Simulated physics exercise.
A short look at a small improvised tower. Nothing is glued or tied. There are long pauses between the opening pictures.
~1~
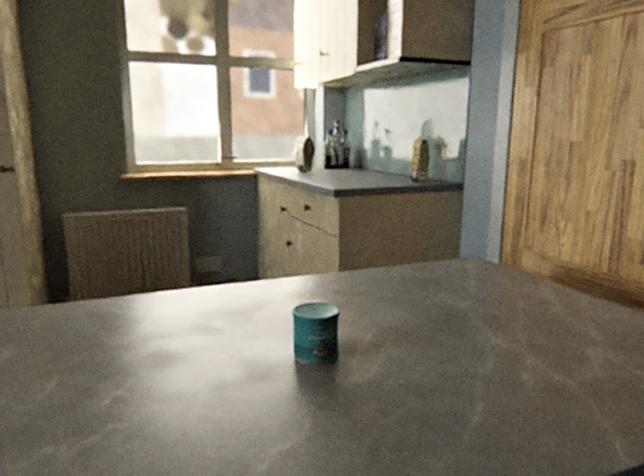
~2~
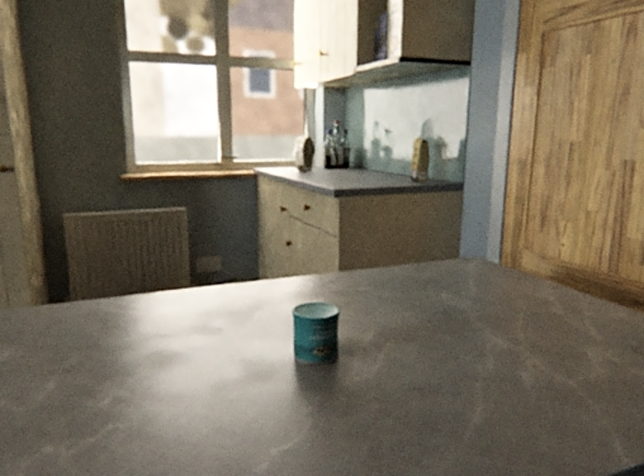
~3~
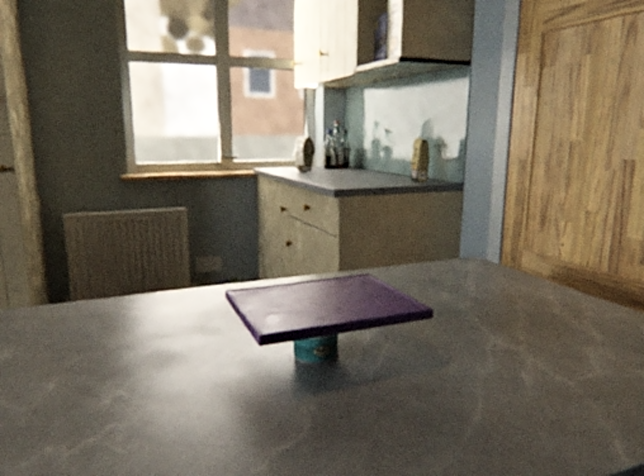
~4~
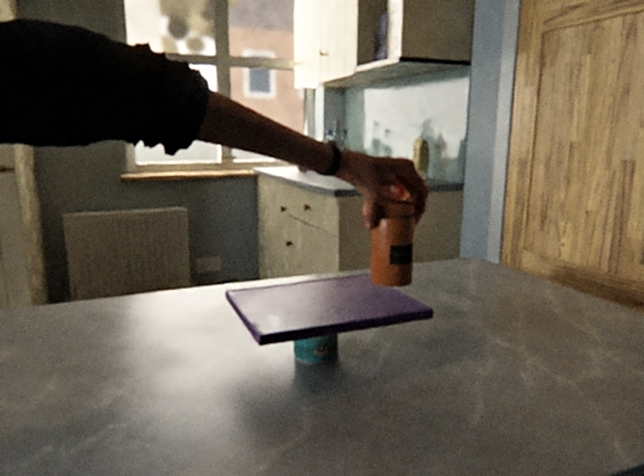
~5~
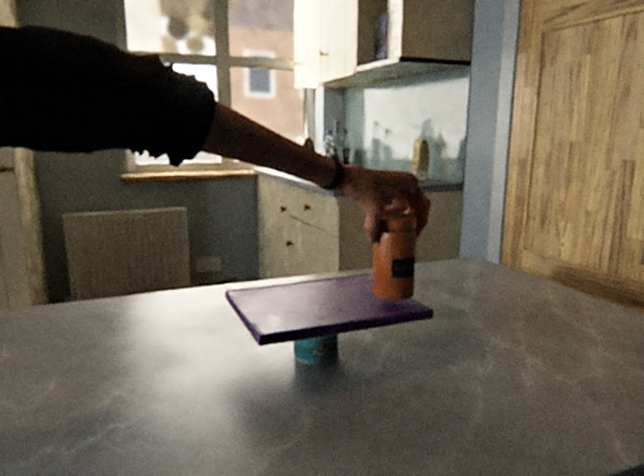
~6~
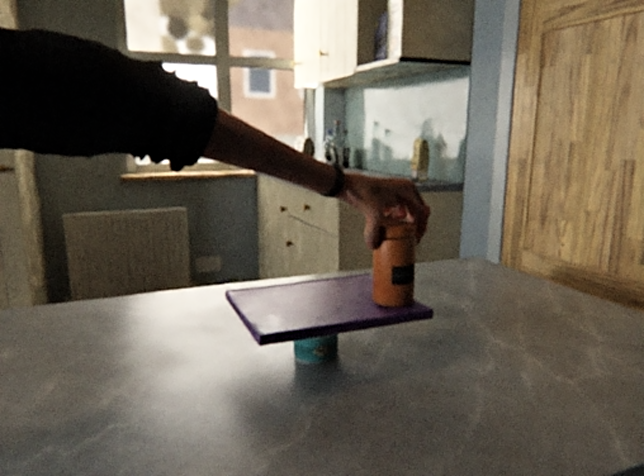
An arm in a dark sleeve reached in from the left and lowered an orange jar onto the right end of a purple lid, which had appeared on top of a small teal tin.
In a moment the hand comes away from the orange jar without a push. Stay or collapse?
The stack comes apart.
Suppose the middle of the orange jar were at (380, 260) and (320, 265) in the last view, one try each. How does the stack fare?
First try: It loses its balance; second try: It keeps its balance.
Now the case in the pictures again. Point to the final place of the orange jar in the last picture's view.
Around (528, 343).
Then, 0.30 s on from there, orange jar now fallen; purple lid turned 36° from how it was put.
Then, 0.50 s on from there, purple lid turned 25° from how it was put.
Then, 0.80 s on from there, purple lid turned 21° from how it was put.
In the end, fallen, purple lid and orange jar; turquoise tin unmoved. At the end, from the last picture's camera, orange jar near (528, 342). The stack gives way.
